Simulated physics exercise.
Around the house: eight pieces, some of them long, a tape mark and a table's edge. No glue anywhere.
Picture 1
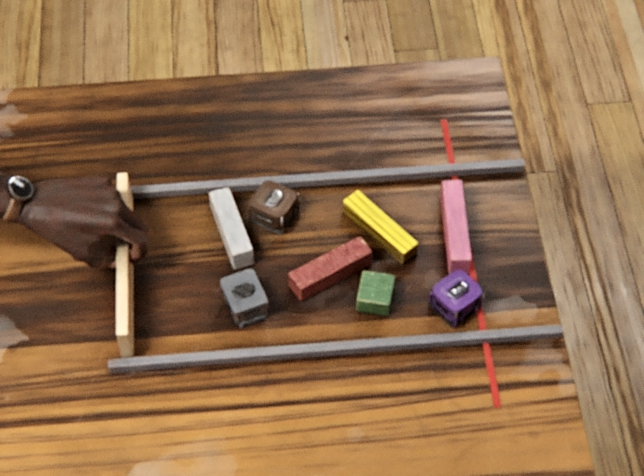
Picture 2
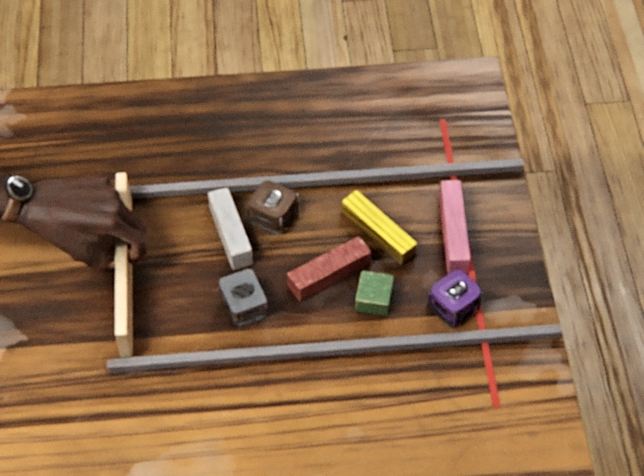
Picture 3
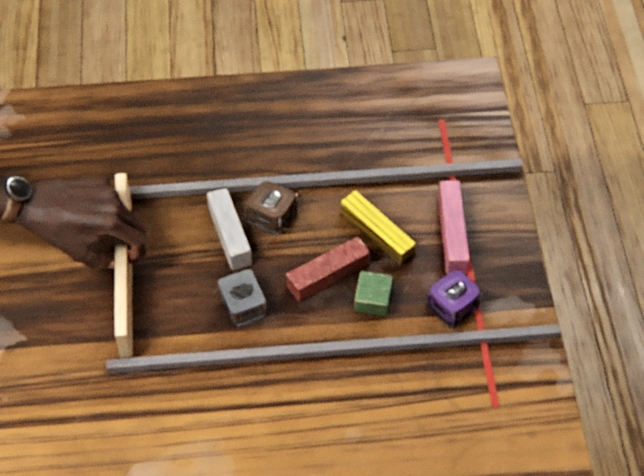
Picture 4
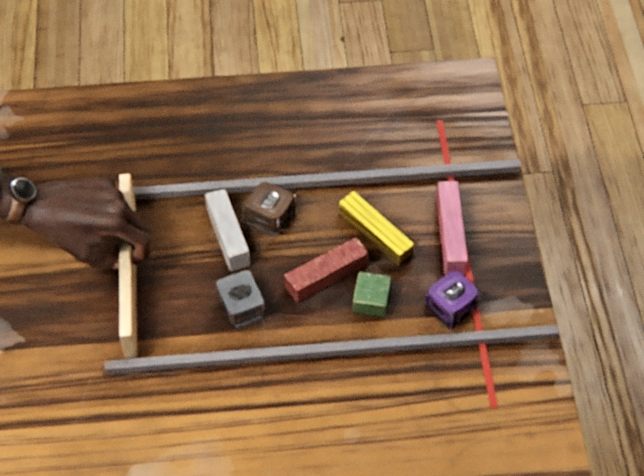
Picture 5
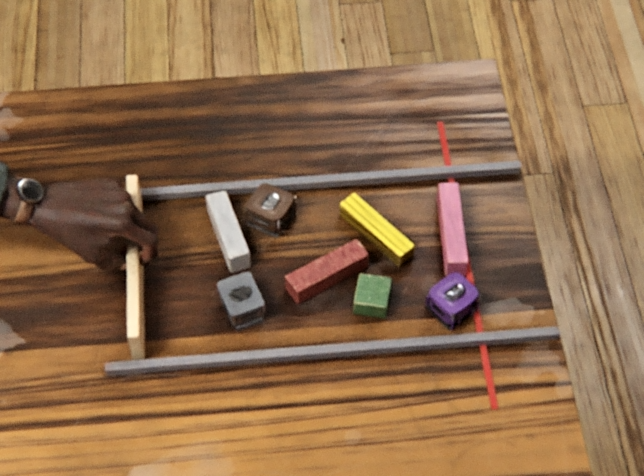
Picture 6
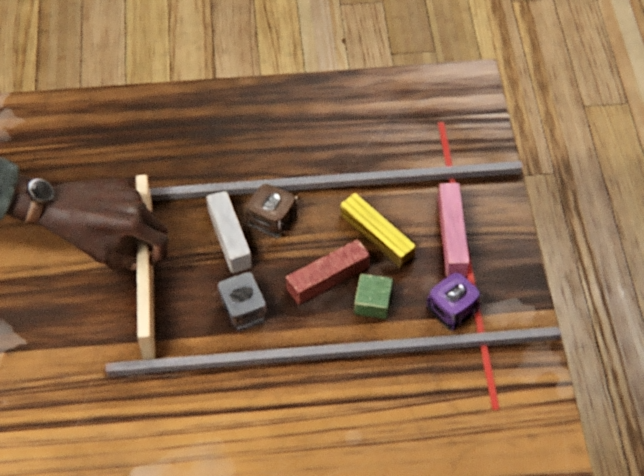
Wooden board held by a hand sliding slightly right between two grey rails, while the coloured blocks ahead of it lie still.
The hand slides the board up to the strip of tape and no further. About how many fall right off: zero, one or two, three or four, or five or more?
Here the number that fall off is one or two.
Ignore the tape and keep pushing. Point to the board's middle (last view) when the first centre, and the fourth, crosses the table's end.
First at (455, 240), next at (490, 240).
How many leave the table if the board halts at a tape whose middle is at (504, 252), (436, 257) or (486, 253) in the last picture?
Try by try, 5, 0 and 3.
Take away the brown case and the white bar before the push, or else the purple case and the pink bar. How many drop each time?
First 1, then 0.
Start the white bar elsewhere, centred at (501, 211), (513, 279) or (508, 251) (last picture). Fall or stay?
The white bar goes over; tumbles off; drops off.
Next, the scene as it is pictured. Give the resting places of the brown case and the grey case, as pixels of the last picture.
Near (495, 185) and (493, 293).
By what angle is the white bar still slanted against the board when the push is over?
Some 0 degrees.
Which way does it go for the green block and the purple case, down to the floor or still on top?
The green block stays on; the purple case tumbles off.
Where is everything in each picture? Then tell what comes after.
Pink bar (456, 226); purple case (456, 298); yellow stick (380, 227); board (125, 264); tape (469, 252), in the first frame.
Purple case (455, 298); green block (375, 293), in the second frame.
Yellow stick (378, 227); board (124, 264), in the third frame.
Pink bar (451, 228); red bar (327, 270), in the fourth frame.
Purple case (453, 301); brown case (271, 210), in the fifth frame.
Pink bar (453, 229); purple case (454, 301); yellow stick (377, 230); board (145, 266); tape (466, 255), in the sixth frame.
Early on, none off yet; pink bar at rest near (453, 229); purple case at rest near (454, 301); yellow stick at rest near (377, 230).
A while later, none off yet; pink bar travelled a little near (468, 228); purple case at rest near (454, 301); yellow stick travelled a little near (421, 210).
Further along, none off yet; pink bar travelled a little near (499, 229); purple case travelled about its own width near (517, 304); yellow stick travelled about its own width near (480, 208).
Finally, the number that fall off is one or two; lost, purple case and pink bar.
